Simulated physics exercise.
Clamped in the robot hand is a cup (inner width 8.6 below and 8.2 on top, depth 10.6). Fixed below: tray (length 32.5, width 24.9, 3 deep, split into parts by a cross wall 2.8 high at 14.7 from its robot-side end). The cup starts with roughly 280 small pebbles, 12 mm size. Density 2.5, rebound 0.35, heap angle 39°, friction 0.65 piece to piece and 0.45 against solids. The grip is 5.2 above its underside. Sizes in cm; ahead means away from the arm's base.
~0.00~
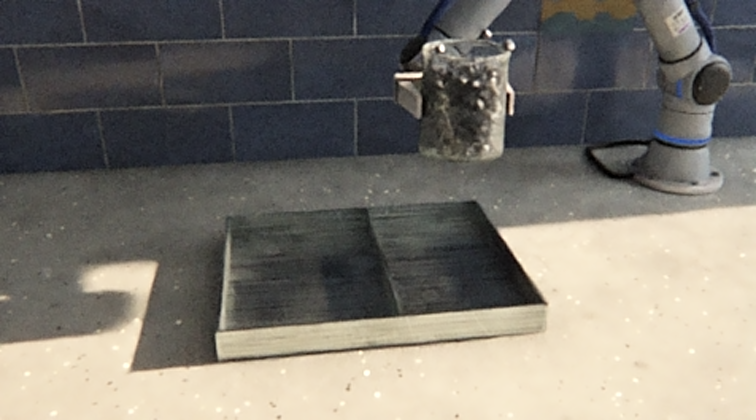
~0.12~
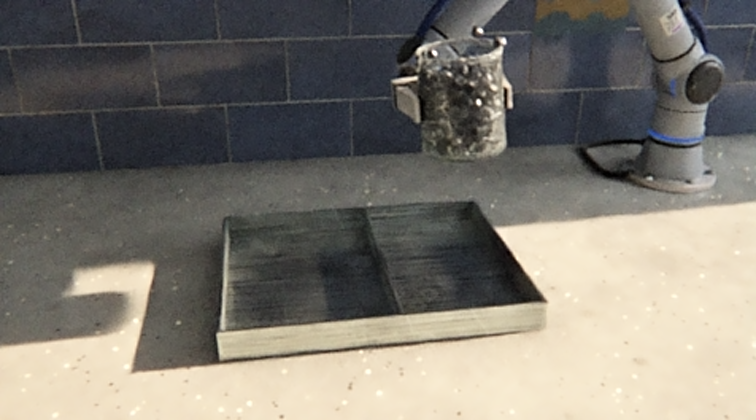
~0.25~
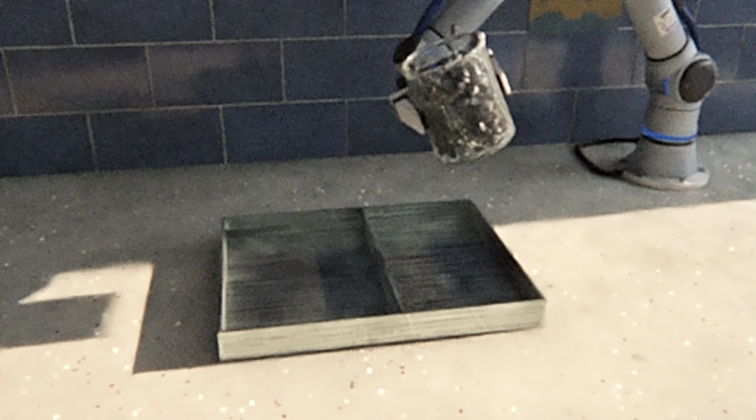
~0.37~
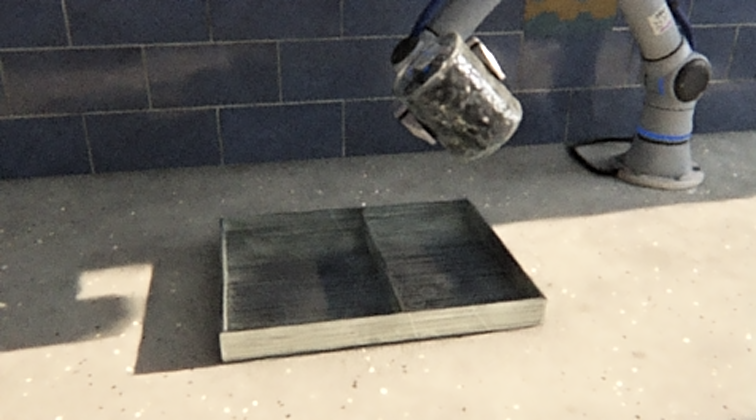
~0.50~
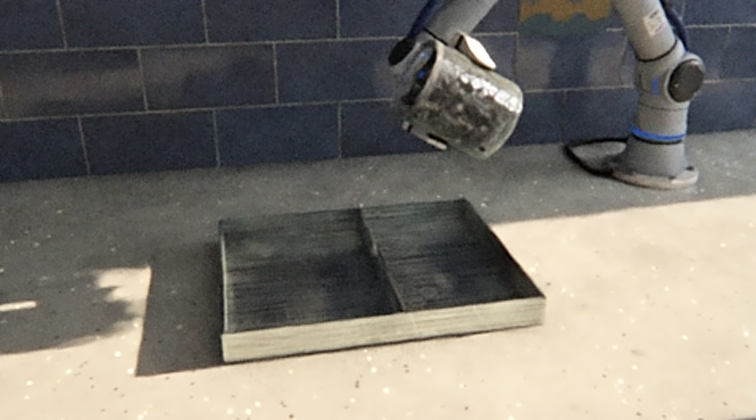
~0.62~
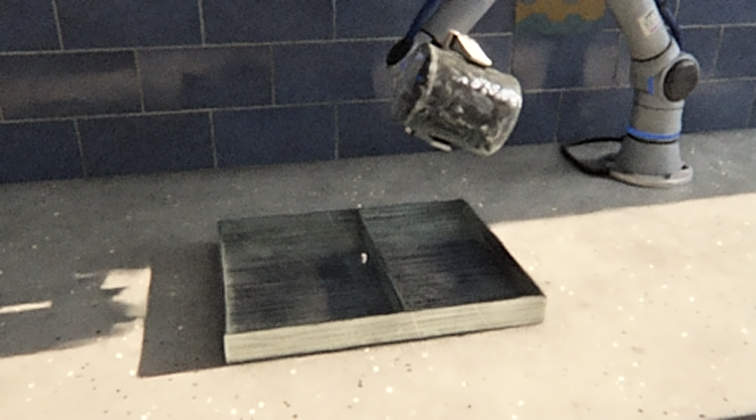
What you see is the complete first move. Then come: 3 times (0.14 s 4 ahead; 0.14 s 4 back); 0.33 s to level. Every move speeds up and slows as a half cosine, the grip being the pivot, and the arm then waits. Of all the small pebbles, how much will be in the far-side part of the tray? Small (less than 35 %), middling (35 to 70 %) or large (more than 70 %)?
Answer: Small; less than 35 % of the small pebbles finish in the far-side part of the tray.
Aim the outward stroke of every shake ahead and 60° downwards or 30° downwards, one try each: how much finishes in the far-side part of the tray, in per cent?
About 0 and 5 per cent.
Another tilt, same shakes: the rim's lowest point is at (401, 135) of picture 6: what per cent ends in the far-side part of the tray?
About 35 per cent.
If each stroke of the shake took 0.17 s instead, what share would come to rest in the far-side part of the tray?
Then about 5 per cent.
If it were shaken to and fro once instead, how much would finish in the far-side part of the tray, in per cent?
Then about 10 per cent.
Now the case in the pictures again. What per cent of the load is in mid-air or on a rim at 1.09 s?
About 2 per cent.
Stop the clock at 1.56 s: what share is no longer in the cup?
Near 15 per cent so far.
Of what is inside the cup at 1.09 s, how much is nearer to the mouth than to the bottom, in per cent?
Roughly 40 per cent.
After 1.09 s, tilted 67° forward, highest piece 24 above the table; 253 in the cup, 23 in the far-side part, 1 in the robot-side part, 5 in flight or on a rim.
After 1.56 s, tilted 54° forward, highest piece 23 above the table; 240 in the cup, 37 in the far-side part, 5 in the robot-side part.
After 1.99 s, level, highest piece 26 above the table; 240 in the cup, 37 in the far-side part, 5 in the robot-side part.
After 3.04 s, level, highest piece 26 above the table; 240 in the cup, 37 in the far-side part, 5 in the robot-side part.
At rest, 240 in the cup, 37 in the far-side part, 5 in the robot-side part. That is 13 % in the far-side part of the tray.
